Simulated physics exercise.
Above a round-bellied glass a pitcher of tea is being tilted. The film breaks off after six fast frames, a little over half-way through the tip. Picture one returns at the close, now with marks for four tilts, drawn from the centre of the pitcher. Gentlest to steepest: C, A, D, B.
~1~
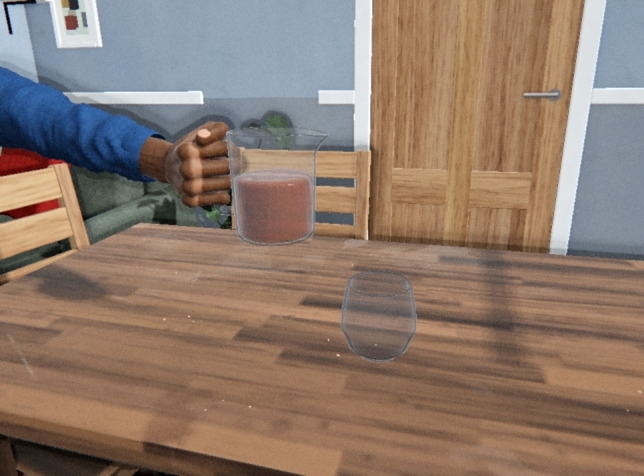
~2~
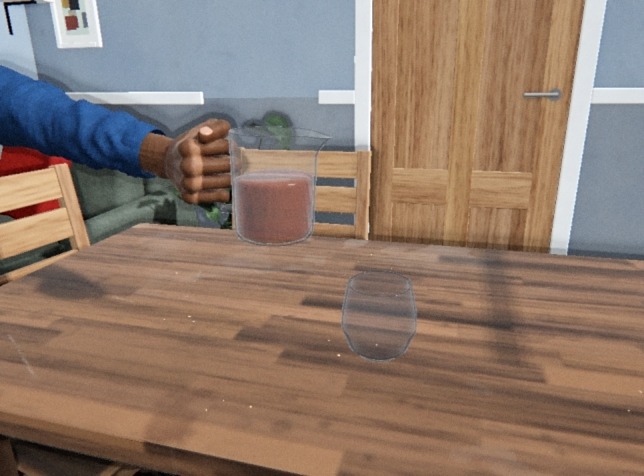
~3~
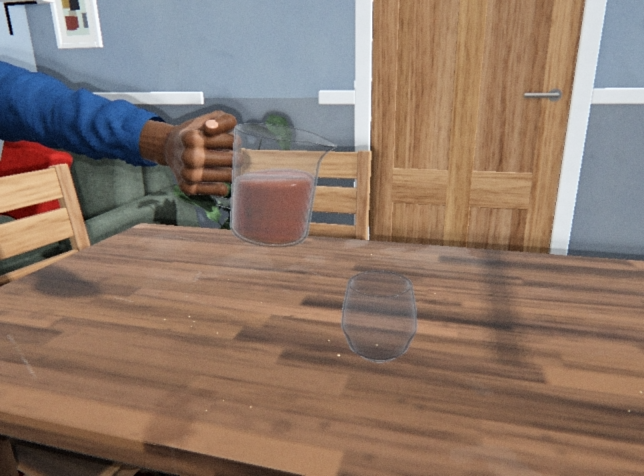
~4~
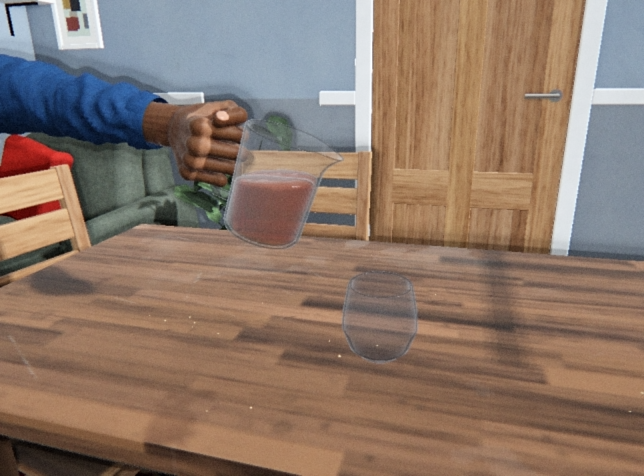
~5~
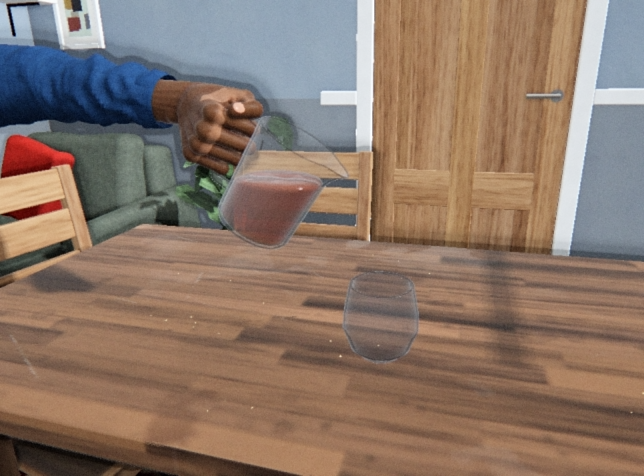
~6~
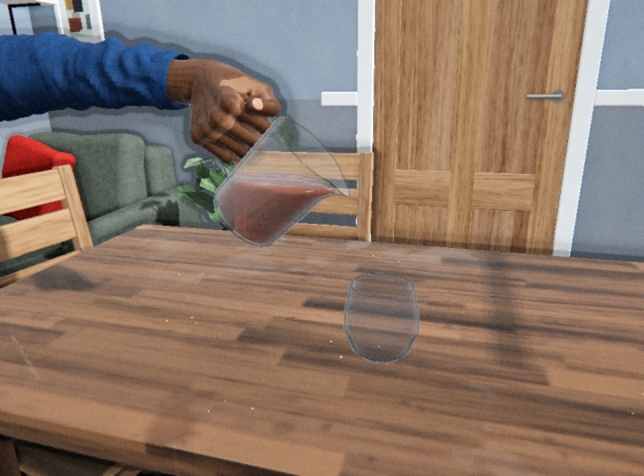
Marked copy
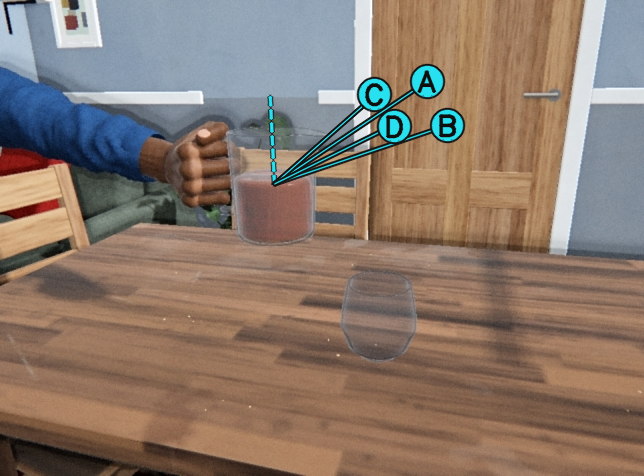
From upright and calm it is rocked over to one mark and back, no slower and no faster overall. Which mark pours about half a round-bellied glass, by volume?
Tilt B does it best.
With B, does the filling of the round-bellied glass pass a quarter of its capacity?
Yes, clearly.
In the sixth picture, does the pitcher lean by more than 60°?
No, it does not.
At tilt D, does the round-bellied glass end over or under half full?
Under.
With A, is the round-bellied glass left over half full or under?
Under.
On the marked copy, A at (413, 90); B at (431, 130); C at (362, 106); D at (378, 132).
Choosing A, the round-bellied glass ends with about 18 % of what it can hold.
Choosing B, the round-bellied glass ends with about 50 % of what it can hold.
Choosing C, the round-bellied glass ends with about 7 % of what it can hold.
Choosing D, the round-bellied glass ends with about 33 % of what it can hold.
